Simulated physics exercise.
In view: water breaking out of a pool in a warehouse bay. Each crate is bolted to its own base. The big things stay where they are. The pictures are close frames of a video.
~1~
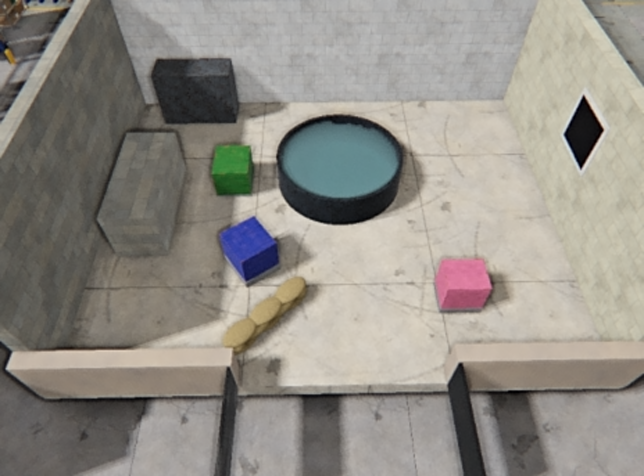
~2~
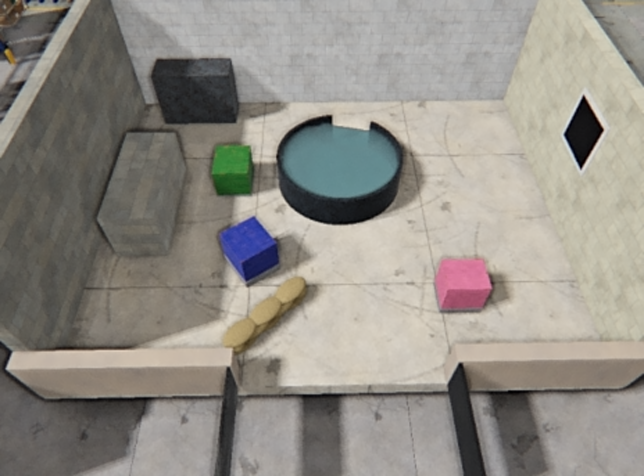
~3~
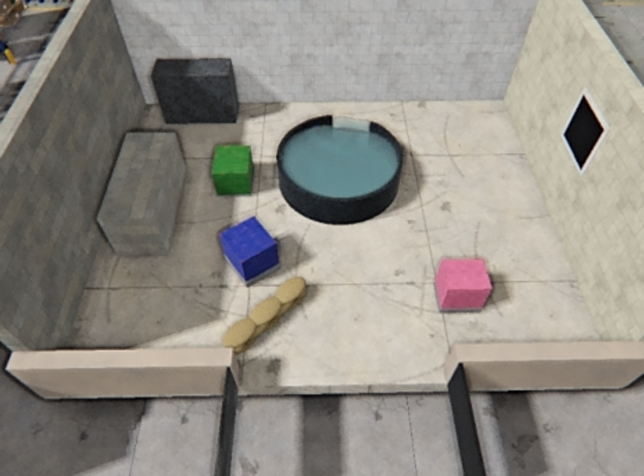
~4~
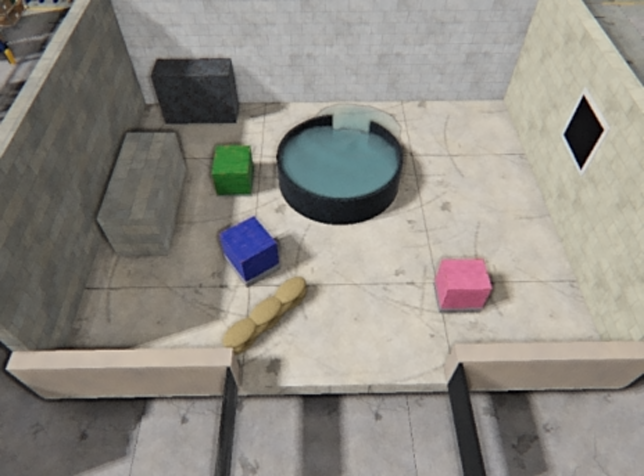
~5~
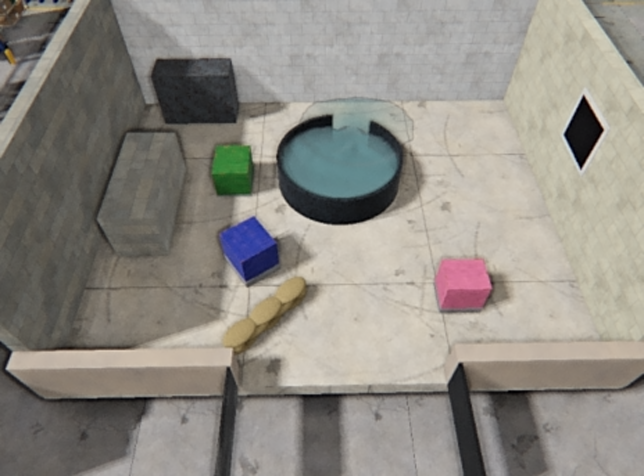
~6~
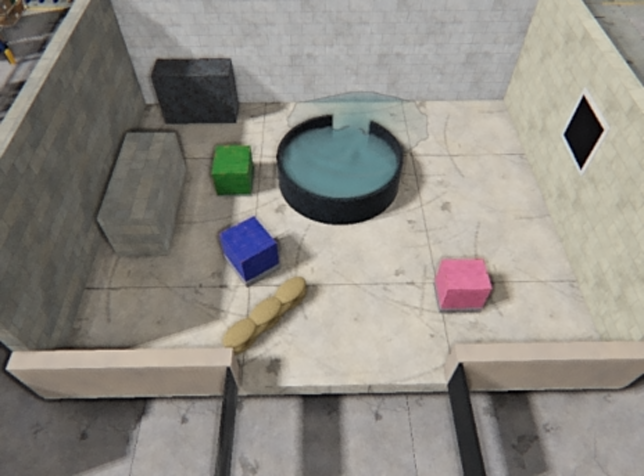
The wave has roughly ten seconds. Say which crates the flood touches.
In the end: The pink crate keeps dry; the blue crate keeps dry; the green crate is soaked.
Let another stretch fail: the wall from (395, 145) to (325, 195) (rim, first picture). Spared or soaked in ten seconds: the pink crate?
My reading: Pink ends up wet.
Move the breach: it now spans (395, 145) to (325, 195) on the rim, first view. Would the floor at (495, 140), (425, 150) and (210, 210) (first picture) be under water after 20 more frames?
One after the other: Awash, no water, no water.
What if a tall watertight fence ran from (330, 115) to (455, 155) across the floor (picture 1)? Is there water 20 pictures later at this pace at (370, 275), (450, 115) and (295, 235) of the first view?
As listed: No water, free of water, no water.
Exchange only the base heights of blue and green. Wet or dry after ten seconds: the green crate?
Then: Green escapes it.
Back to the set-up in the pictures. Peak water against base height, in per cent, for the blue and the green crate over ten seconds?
Near 30 and 250 in a hundred.
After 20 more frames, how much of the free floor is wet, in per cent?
Roughly 30 per cent.
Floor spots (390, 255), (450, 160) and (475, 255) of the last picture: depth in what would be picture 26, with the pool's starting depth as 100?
Roughly 0, 0 and 0 per cent, in turn.
A moment on, water covers 10 % of the floor; the pink crate not reached, the blue crate not reached, the green crate not reached.
Next, water covers 15 % of the floor; the pink crate not reached, the blue crate not reached, the green crate not reached.
Then, water covers 30 % of the floor; the pink crate not reached, the blue crate not reached, the green crate water round its plinth.
Later, water covers 60 % of the floor; the pink crate water round its plinth, the blue crate water round its plinth, the green crate water round its plinth.
In the end, water covers 90 % of the floor; the pink crate stayed above the water, the blue crate stayed above the water, the green crate was topped.
